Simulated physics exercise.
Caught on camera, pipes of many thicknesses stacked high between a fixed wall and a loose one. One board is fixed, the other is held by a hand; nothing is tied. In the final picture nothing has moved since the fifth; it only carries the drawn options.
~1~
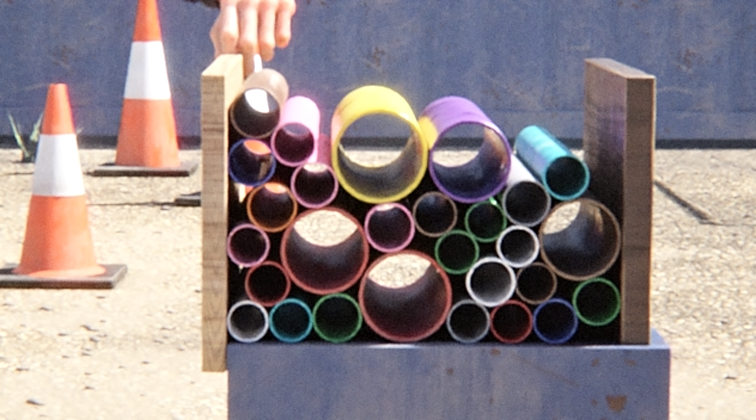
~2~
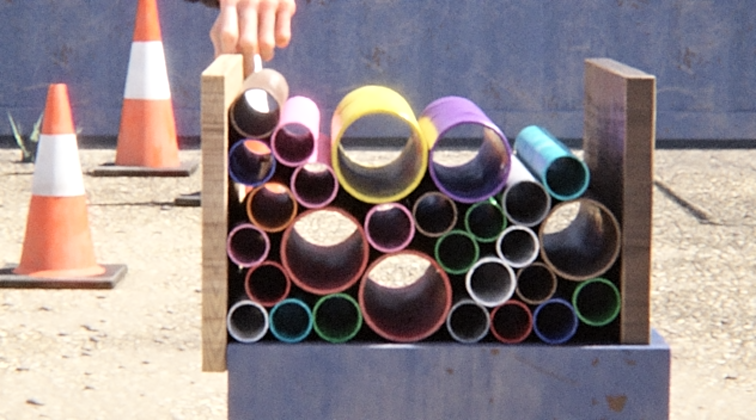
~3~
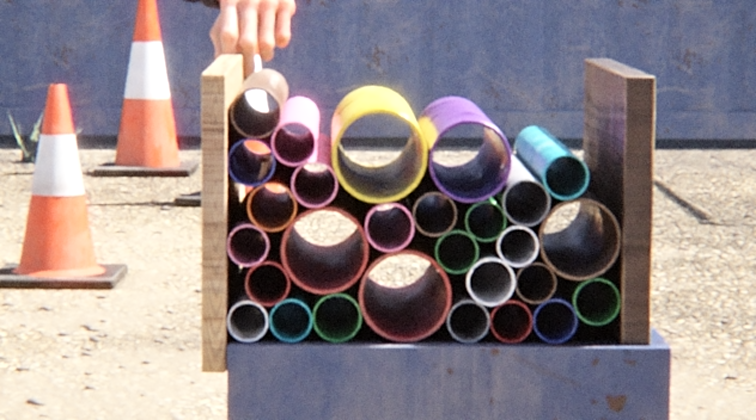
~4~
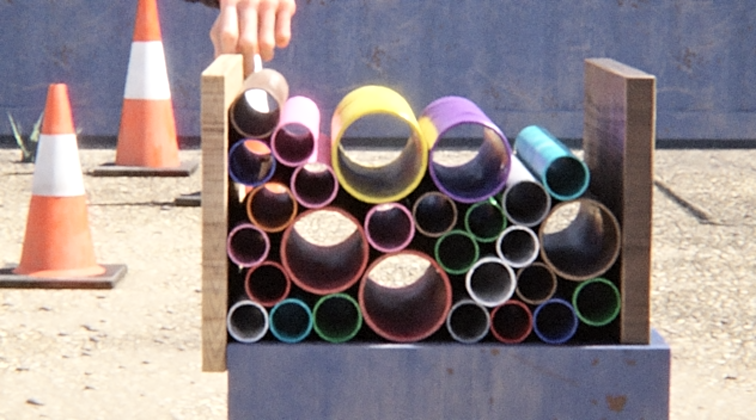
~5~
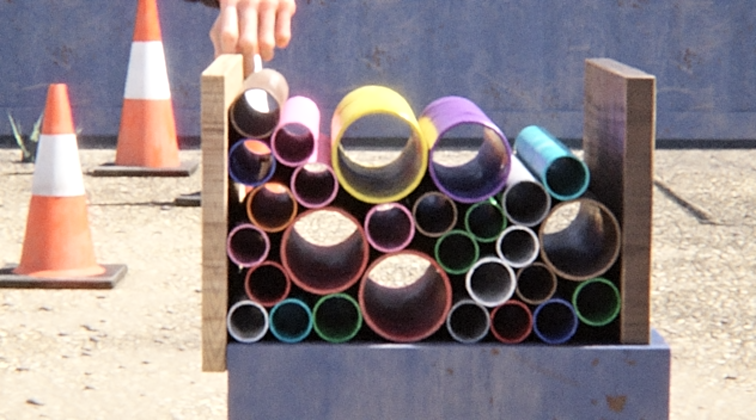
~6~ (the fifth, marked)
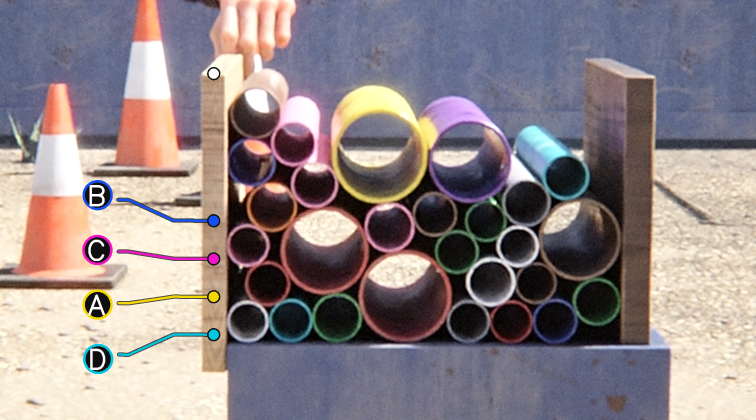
On pale, gritty ground before a blue-grey wall, a fixed, level view faces the open ends of a stack of pipes. Yellow and purple pipes top the pile, with pink ones left and a turquoise one right, between two upright boards above a blue-grey base, beside two orange-and-white cones. A hand stays at the left board's top, and nothing visibly moves.
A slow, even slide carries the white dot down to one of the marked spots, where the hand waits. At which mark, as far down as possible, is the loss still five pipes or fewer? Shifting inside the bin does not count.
The answer is mark C.
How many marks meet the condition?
Two of them.
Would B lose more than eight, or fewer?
Fewer than eight.
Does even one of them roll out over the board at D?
At D: Yes.
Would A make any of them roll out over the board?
At A: Yes.
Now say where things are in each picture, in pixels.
A pink pipe (390, 227); a yellow pipe (379, 155); a purple pipe (470, 161), in the first frame.
A purple pipe (470, 161); side board (225, 198), in the second frame.
A white pipe (248, 321), in the third frame.
A white pipe (491, 282); a pink pipe (390, 227), in the fourth frame.
A yellow pipe (379, 155); a purple pipe (470, 161); side board (225, 198), in the fifth frame.
On the marked copy, A at (213, 297); B at (214, 221); C at (214, 259); D at (213, 335); the white dot at (214, 74).
With C. Early on, top of the board (227, 156).
Further on, top of the board (227, 253).
At the end, top of the board (227, 257), three out over the board.
As for the rest, A six out over the board; B three out over the board; D six out over the board.
